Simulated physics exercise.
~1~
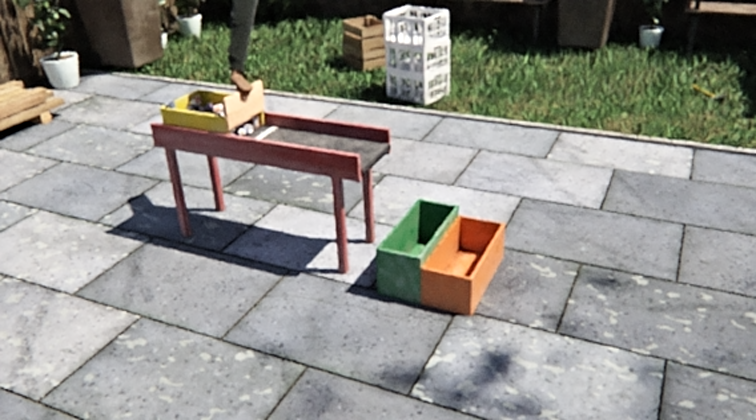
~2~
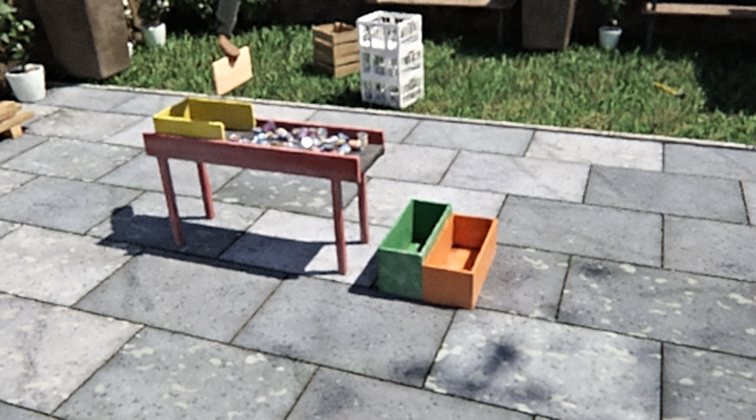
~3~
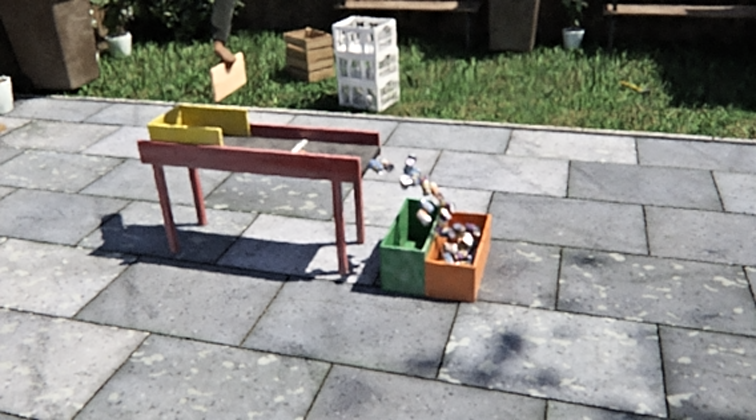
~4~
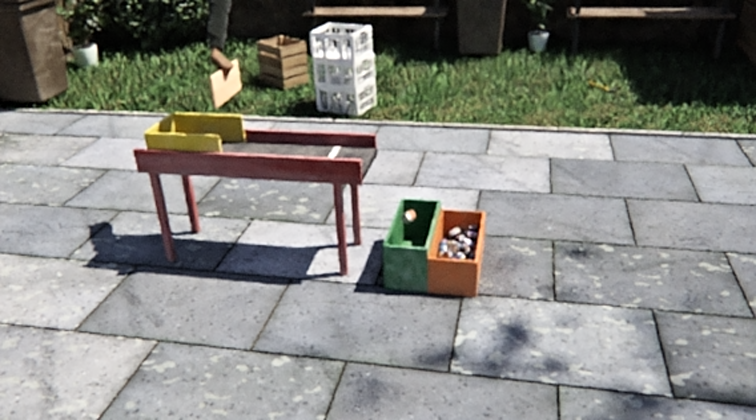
The clip opens on a sunny paved patio, where a yellow pen of small tins sits at the left end of a red-sided belt table, with a green box and an orange tub on the ground to the right. A wooden gate is lifted from the pen, and the tins ride rightward along the belt in a scattered crowd. They then spill off the far end, arcing over the green box and dropping mostly into the orange tub. Finally the belt is empty, with a heap of tins in the orange tub and a lone one in the green box.
